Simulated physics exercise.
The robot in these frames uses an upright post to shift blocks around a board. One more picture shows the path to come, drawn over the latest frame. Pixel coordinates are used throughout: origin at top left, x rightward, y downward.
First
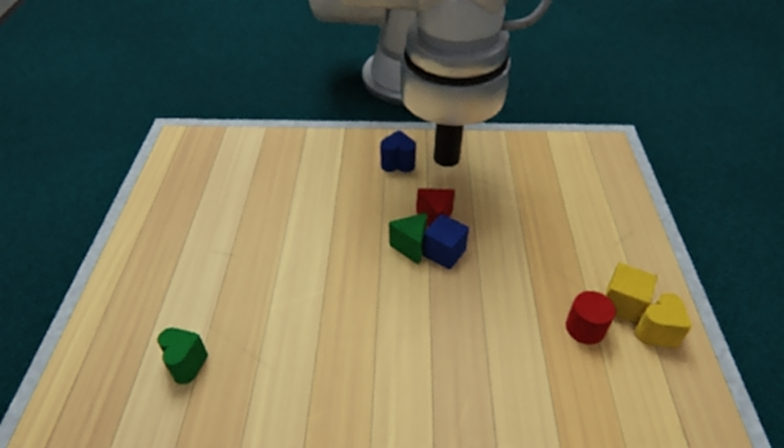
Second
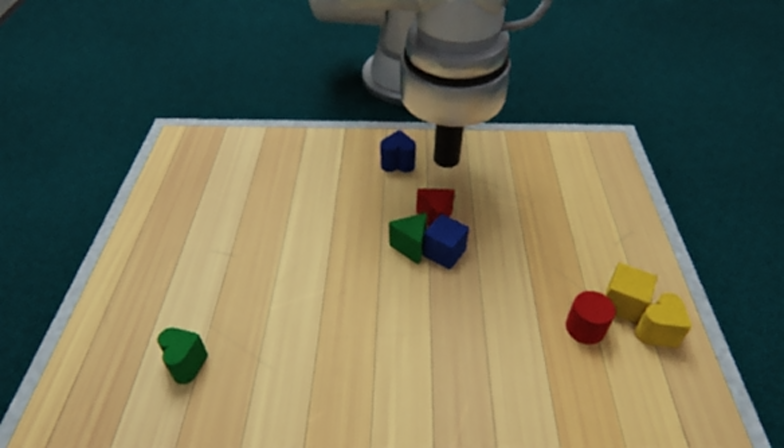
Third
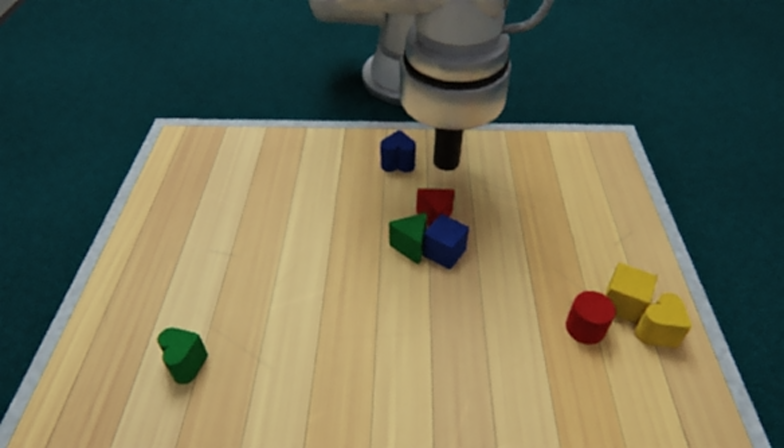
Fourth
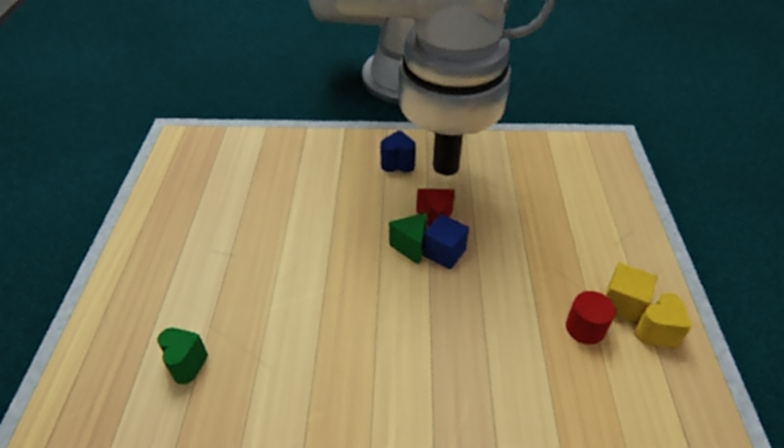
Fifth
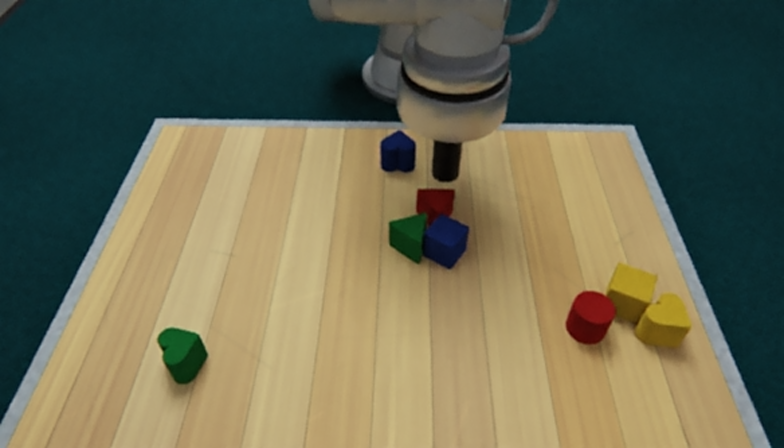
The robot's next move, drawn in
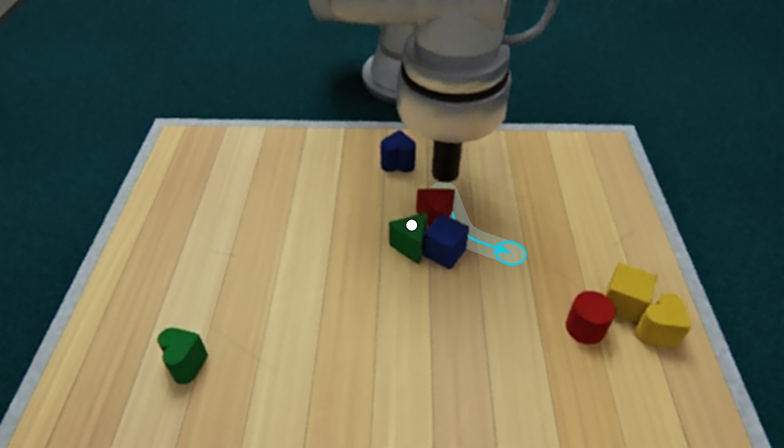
The robot's dark post edged slightly forward over the wooden board, toward a small cluster of red, green and blue blocks, while all the blocks, including the yellow ones at right, stayed still.
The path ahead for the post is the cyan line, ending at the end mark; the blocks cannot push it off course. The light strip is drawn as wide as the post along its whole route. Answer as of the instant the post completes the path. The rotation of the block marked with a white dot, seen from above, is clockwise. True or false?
It is false.
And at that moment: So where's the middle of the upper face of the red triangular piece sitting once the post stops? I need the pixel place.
My best guess is (438, 213).
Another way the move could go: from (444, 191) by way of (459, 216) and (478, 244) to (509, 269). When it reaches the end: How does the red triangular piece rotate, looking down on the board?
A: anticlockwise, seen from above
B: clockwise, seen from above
Choice B: Clockwise, seen from above.
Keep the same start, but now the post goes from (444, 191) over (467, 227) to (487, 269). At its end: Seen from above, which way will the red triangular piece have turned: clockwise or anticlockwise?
Looking down: Clockwise.
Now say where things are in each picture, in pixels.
Post tip at (447, 159); block tops, blue heart-shaped block at (398, 141); green triangular piece at (412, 225); red triangular piece at (437, 197); blue four-sided block at (447, 230), in the first frame.
Post at (447, 160); blocks unchanged, in the second frame.
Post at (446, 163); blocks unchanged, in the third frame.
Post at (446, 167); blocks unchanged, in the fourth frame.
Post at (445, 174); blue heart-shaped block at (398, 141); green triangular piece at (412, 225); red triangular piece at (437, 197); blue four-sided block at (447, 230), in the fifth frame.
Path on the board, from (444, 191) through (453, 216) and (474, 239) to (511, 253); the dot is on the green triangular piece.
On the path given first. One third of the way, post at (455, 200); red triangular piece at (438, 207), turned 40° clockwise; blue four-sided block at (447, 232).
Two thirds of the way, post at (477, 223); green triangular piece at (404, 225), turned 20° anticlockwise; red triangular piece at (438, 213), turned 70° clockwise; blue four-sided block at (446, 237), turned 20° anticlockwise.
At the end, post at (515, 237); blue heart-shaped block in place; green triangular piece at (404, 225), turned 20° anticlockwise; red triangular piece at (438, 213), turned 70° clockwise; blue four-sided block at (446, 237), turned 20° anticlockwise.
